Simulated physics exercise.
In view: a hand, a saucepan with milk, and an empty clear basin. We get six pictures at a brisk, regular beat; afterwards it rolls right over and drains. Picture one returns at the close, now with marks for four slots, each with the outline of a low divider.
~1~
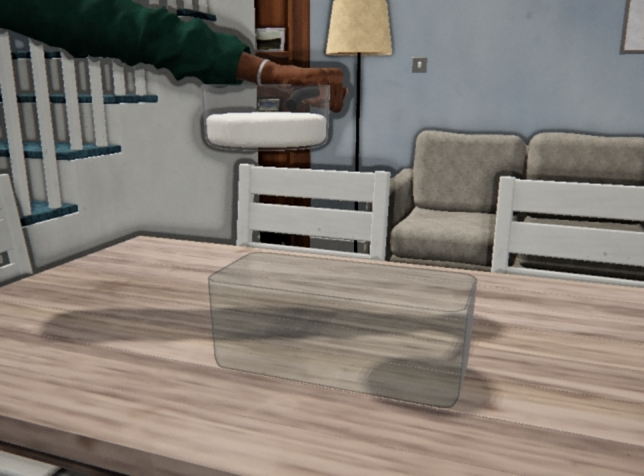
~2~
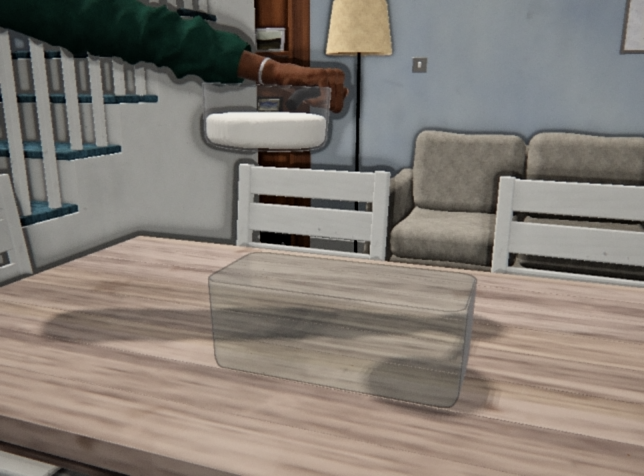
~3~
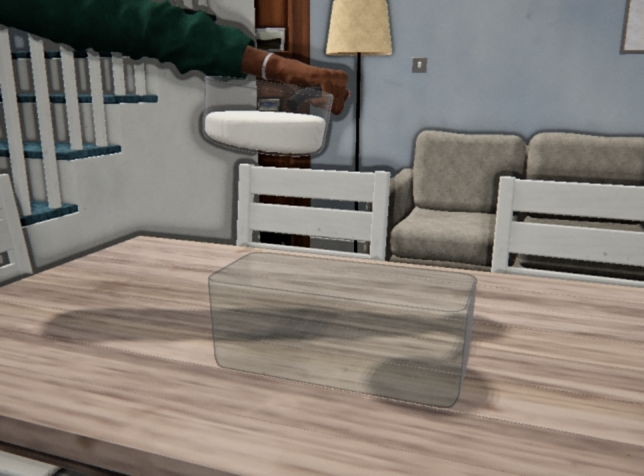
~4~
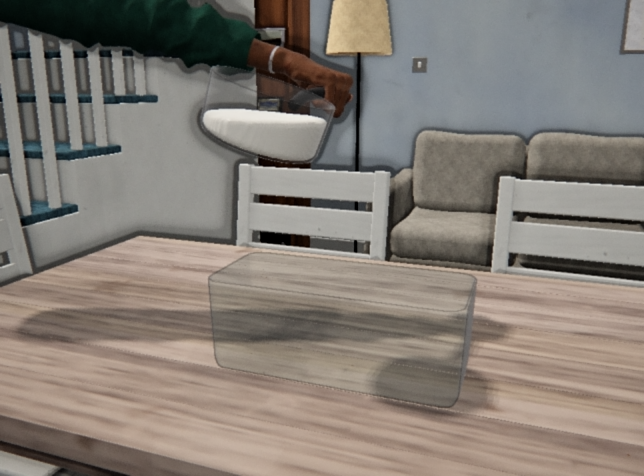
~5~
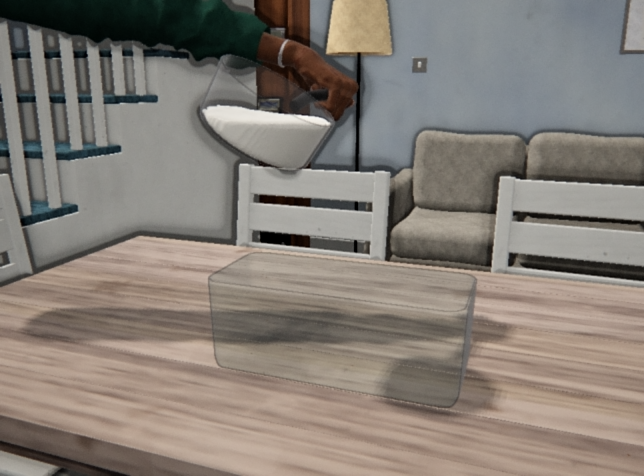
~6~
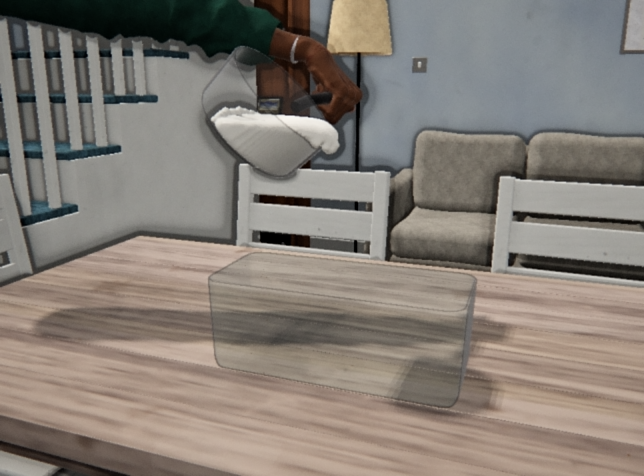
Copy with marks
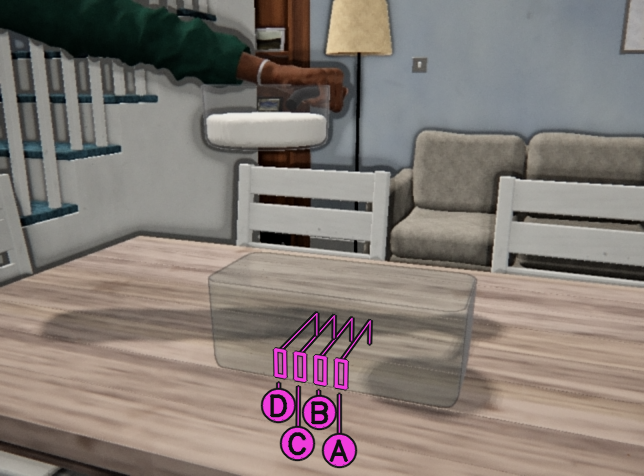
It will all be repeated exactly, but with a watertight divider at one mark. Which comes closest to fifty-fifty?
The answer is slot A.
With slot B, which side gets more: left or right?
The right one.
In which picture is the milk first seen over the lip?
Picture 6.
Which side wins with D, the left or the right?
The right side.
On the marked copy, A at (339, 394); B at (318, 390); C at (298, 386); D at (278, 383).
If A is chosen, about 46 % ends left of the wall and 52 % right of it.
If B is chosen, about 19 % ends left of the wall and 80 % right of it.
If C is chosen, about 8 % ends left of the wall and 90 % right of it.
If D is chosen, about 8 % ends left of the wall and 91 % right of it.
